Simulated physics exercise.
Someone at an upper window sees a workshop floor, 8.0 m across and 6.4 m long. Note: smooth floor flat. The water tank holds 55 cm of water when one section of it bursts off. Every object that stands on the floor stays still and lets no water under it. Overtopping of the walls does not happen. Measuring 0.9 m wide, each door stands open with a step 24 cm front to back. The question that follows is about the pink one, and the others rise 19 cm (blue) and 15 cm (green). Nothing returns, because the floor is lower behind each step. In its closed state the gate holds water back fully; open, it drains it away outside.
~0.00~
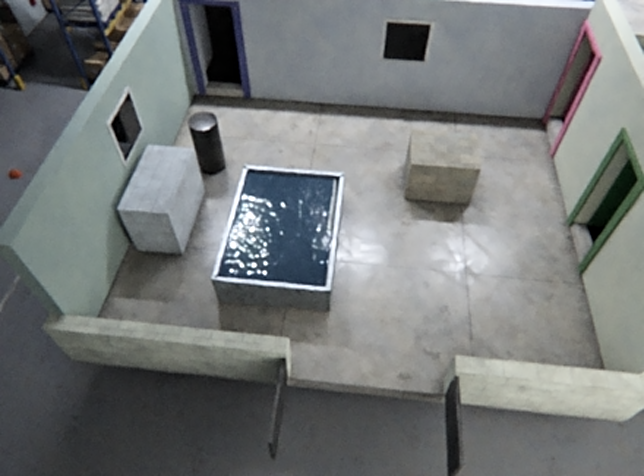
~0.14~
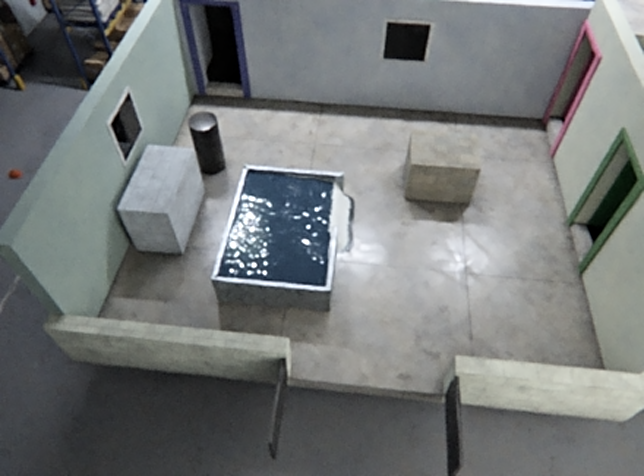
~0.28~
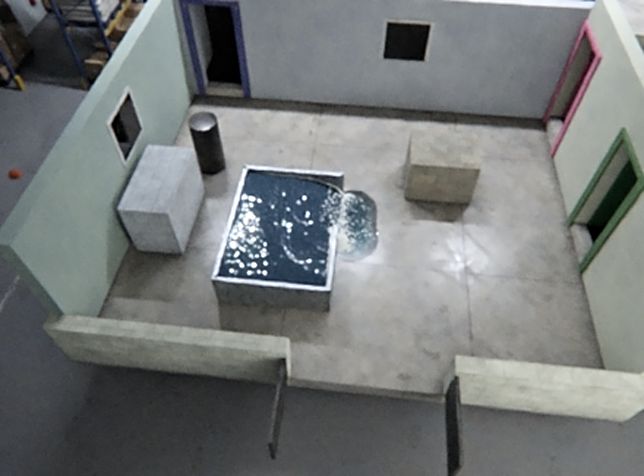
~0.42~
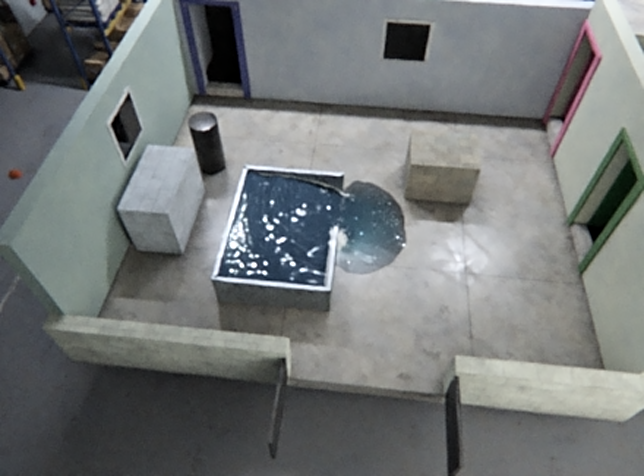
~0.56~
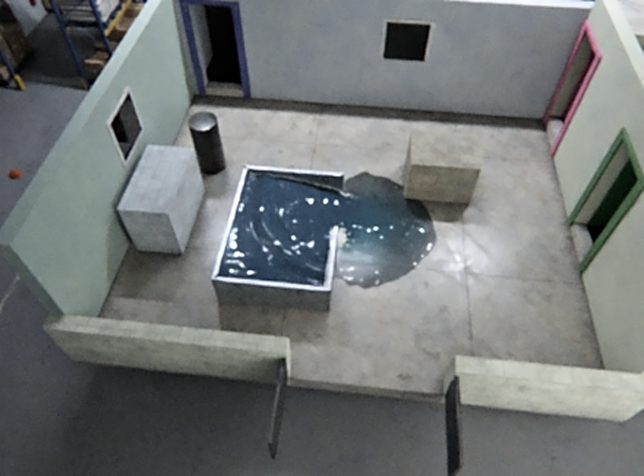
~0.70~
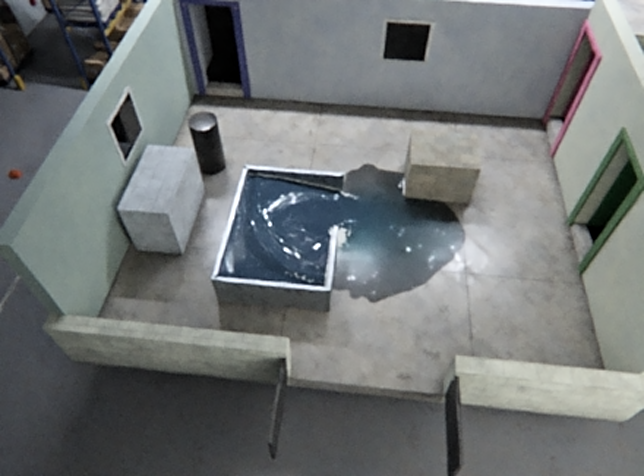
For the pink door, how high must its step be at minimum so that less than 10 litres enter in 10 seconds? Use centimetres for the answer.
It must be at least about 8 cm.
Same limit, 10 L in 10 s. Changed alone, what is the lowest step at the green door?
Green door, minimum about 23 cm.
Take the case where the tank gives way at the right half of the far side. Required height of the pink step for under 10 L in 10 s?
In that case you'd want it roughly 14.0 cm high.
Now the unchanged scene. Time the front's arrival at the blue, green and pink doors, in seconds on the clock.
Times: Blue = 4.5 s, green = 1.4 s, pink = 2.6 s.
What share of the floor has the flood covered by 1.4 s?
Around 20 per cent of the floor.
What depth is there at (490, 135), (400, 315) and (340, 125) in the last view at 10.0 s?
In that order: 6, 3 and 3 cm.
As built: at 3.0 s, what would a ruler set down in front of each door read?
Depths in cm: Blue 0, green 24, pink 3.
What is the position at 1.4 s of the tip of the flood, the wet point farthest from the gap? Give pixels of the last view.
The tip of the flood lies near (567, 227).
After 1.4 s water covers 20 % of the floor, deepest (31 cm) near (344, 215); it has not reached the pink door.
After 3.0 s water covers 40 % of the floor, deepest (25 cm) near (574, 258); 3 cm at the pink door, 0 litres in over its 26 cm step.
After 10.0 s water covers 90 % of the floor, deepest (9 cm) near (570, 392); 8 cm at the pink door, 0 litres in over its 26 cm step.
At the pink door as built, the water arrived by 2.6 s and peaked near 10 cm at 7.2 s.
With a step of 7 cm, 16 litres would have come in within the 10 s; with 9.5 cm, 3 litres. So under 10 litres takes about 8 cm.
